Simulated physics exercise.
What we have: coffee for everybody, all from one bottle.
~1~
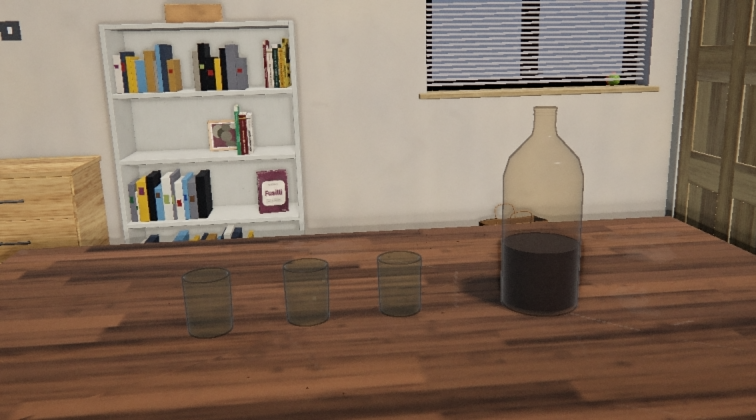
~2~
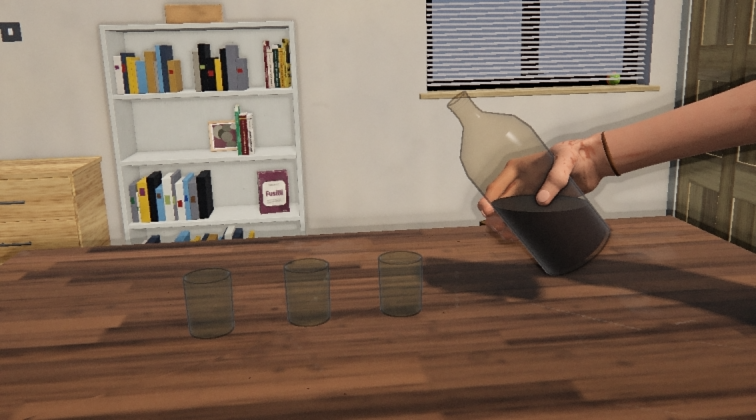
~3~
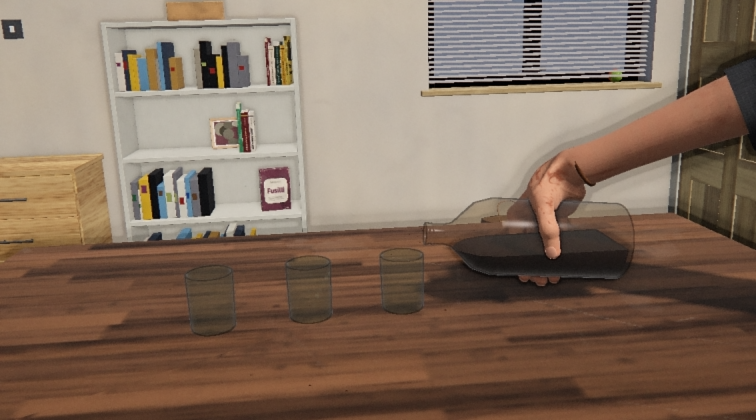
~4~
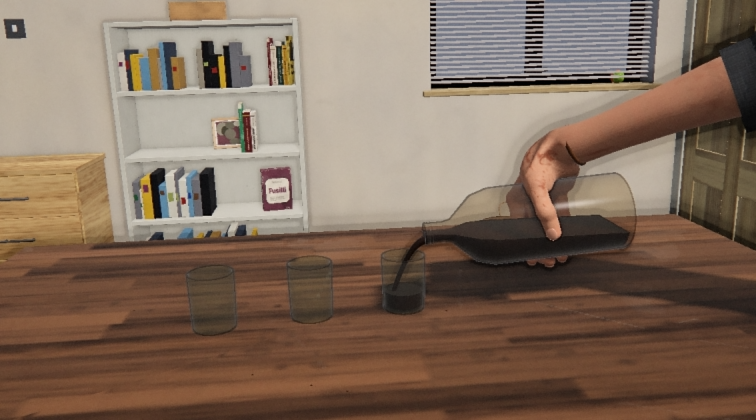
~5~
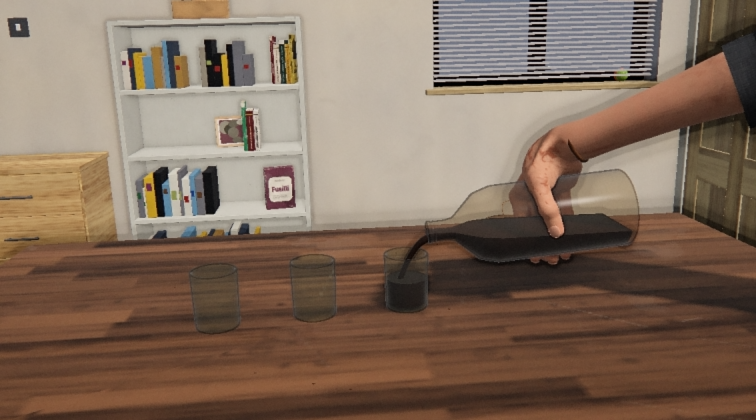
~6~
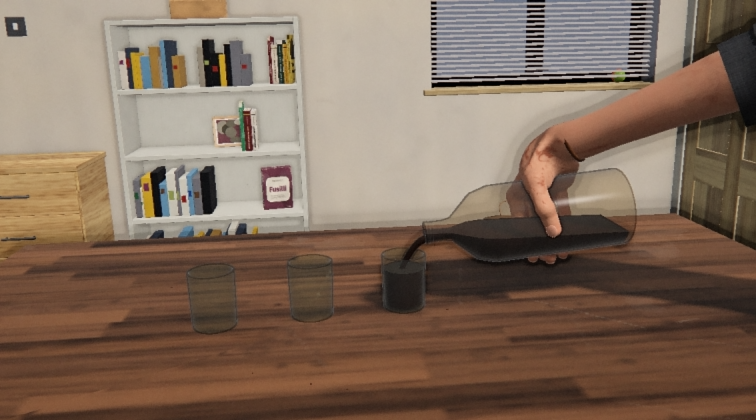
In this clip, a hand lifts a bottle of dark liquid from a wooden table, tilts it leftward until it is roughly horizontal, and pours a stream into the rightmost of three small glasses, where the level rises.
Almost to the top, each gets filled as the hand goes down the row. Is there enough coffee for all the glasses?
Yes.
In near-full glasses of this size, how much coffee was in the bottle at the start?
Count: Around 4.5 of them.
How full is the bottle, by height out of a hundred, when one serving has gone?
Level: About 25 per cent.
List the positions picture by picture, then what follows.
In the first frame, all stand on the top; bottle (542, 205) about a third full; three glasses, the last at (208, 300).
In the second frame, the hand lifts the bottle; bottle (517, 174) tipped 40° with all of its load; the first is empty.
In the third frame, the bottle is brought over; bottle (520, 237) tipped 85° with all of its load; three glasses, the last at (211, 297).
In the fourth frame, a stream runs into the first small glass; bottle (520, 223) tipped 95° with nearly all of its load; the first is about a quarter full.
In the fifth frame, a stream runs into the first small glass; bottle (522, 220) tipped 95° with nearly all of its load; three glasses, the last at (215, 296).
In the sixth frame, a stream runs into the first small glass; bottle (520, 219) tipped 95° with about three quarters of its load; the first is about two thirds full.
Soon after, the first is about three quarters full.
Later, the first is done and the bottle has about three quarters of its load.
In the end, all three are full and about a third of the coffee is over.
